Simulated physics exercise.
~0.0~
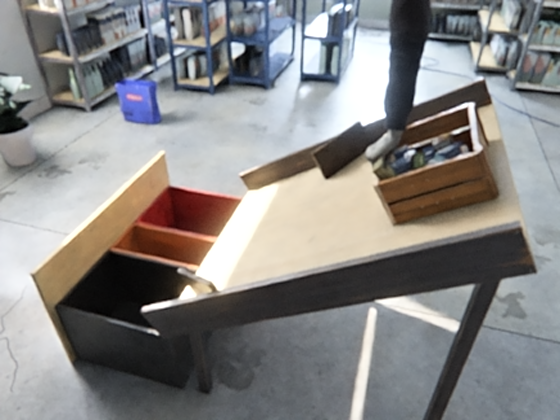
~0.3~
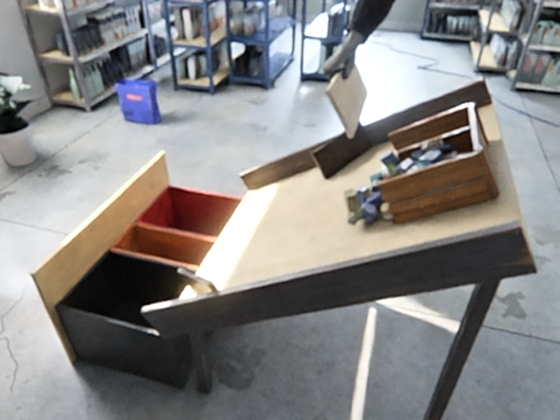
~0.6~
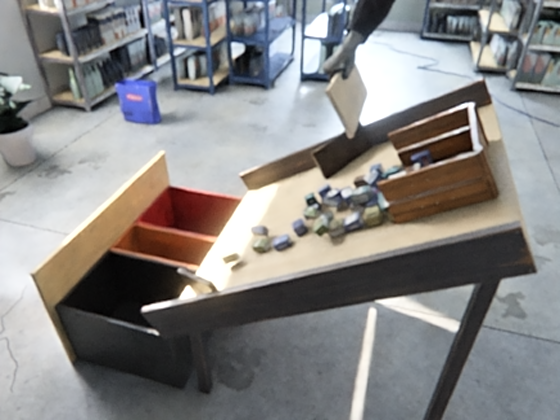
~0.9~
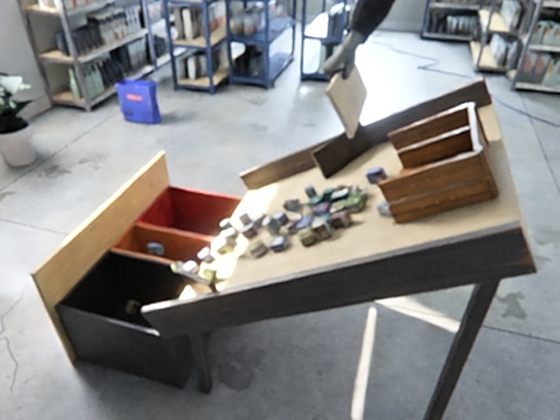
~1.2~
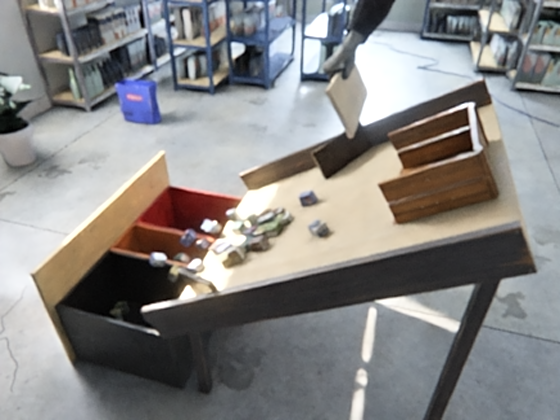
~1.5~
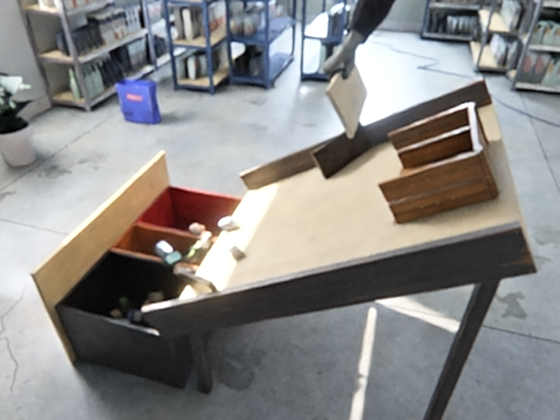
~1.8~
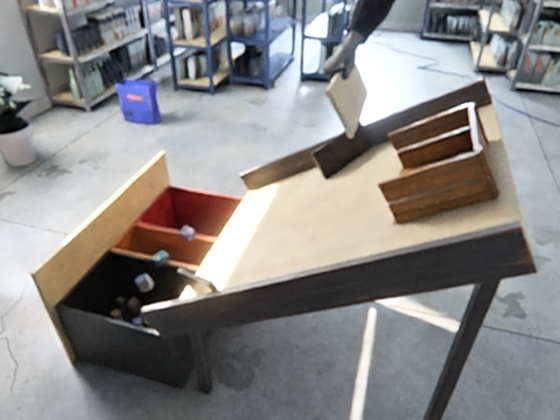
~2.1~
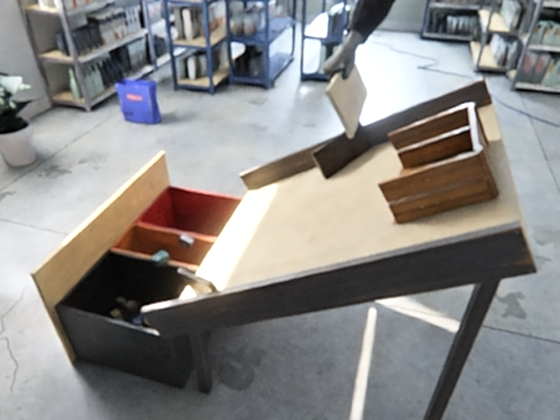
In a grey-floored room with shelves along the back, a still view looks down on a tilted, tan-topped table with dark edges. A wooden pen holding small cartons sits at its upper right, two angled boards stand near the far edge, and a black bin, an orange bin and a red tub wait at lower left. A dark arm lifts a flat gate clear and holds it above the table. The cartons spill out, spread leftward down the slope and tumble over the edge. The slope and pen end empty, with some cartons visible in the black bin.
